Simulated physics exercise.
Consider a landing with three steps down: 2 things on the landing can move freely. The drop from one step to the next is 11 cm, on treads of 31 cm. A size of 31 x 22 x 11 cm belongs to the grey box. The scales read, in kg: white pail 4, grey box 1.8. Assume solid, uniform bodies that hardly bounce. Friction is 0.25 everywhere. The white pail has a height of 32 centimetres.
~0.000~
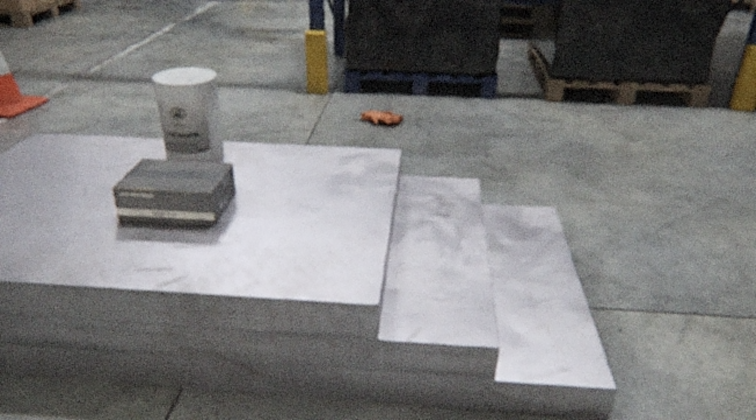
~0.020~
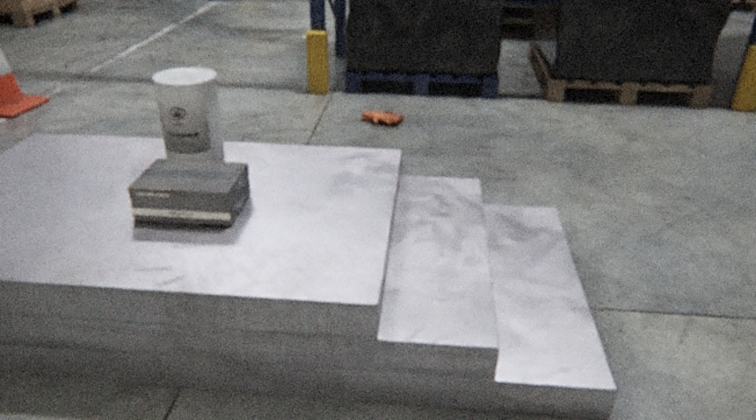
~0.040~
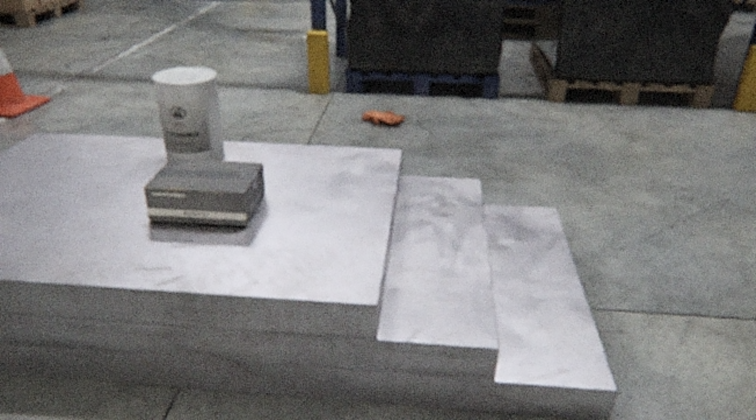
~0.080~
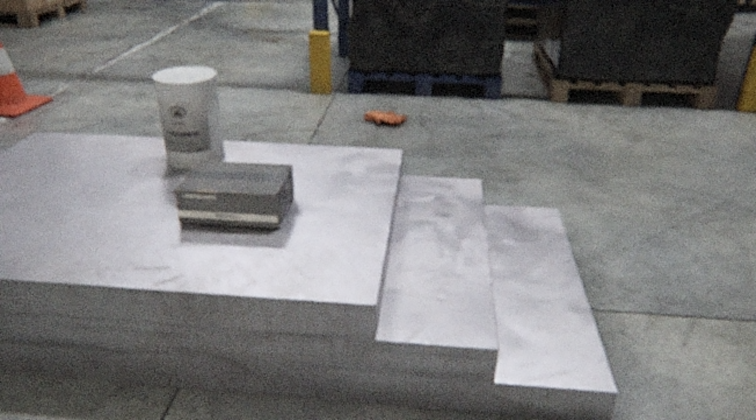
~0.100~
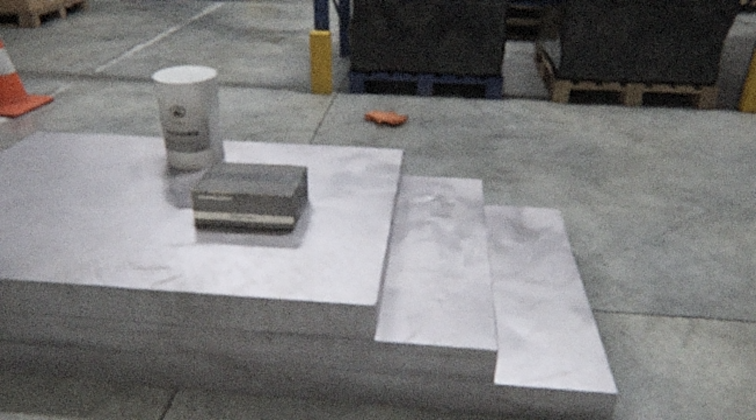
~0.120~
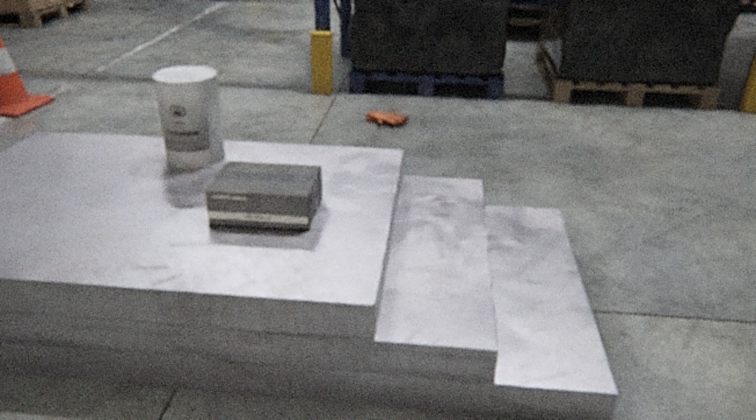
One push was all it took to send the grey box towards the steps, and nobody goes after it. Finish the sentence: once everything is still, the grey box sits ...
... at the foot of the steps.
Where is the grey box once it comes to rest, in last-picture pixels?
It finishes at roughly (724, 315).
After 0.32 s, 2 cm past the top edge and 0 cm lower; grey box near (399, 201).
After 0.52 s, 38 cm past the top edge and 12 cm lower; grey box near (514, 245).
After 0.72 s, 71 cm past the top edge and 23 cm lower; grey box near (616, 281).
After 1.02 s, 100 cm past the top edge and 33 cm lower; grey box near (706, 313).
At rest (1.6 s), 105 cm past the top edge and 33 cm lower; white pail in place, give or take 12 cm. Seen from the same camera at the end, grey box near (724, 315).
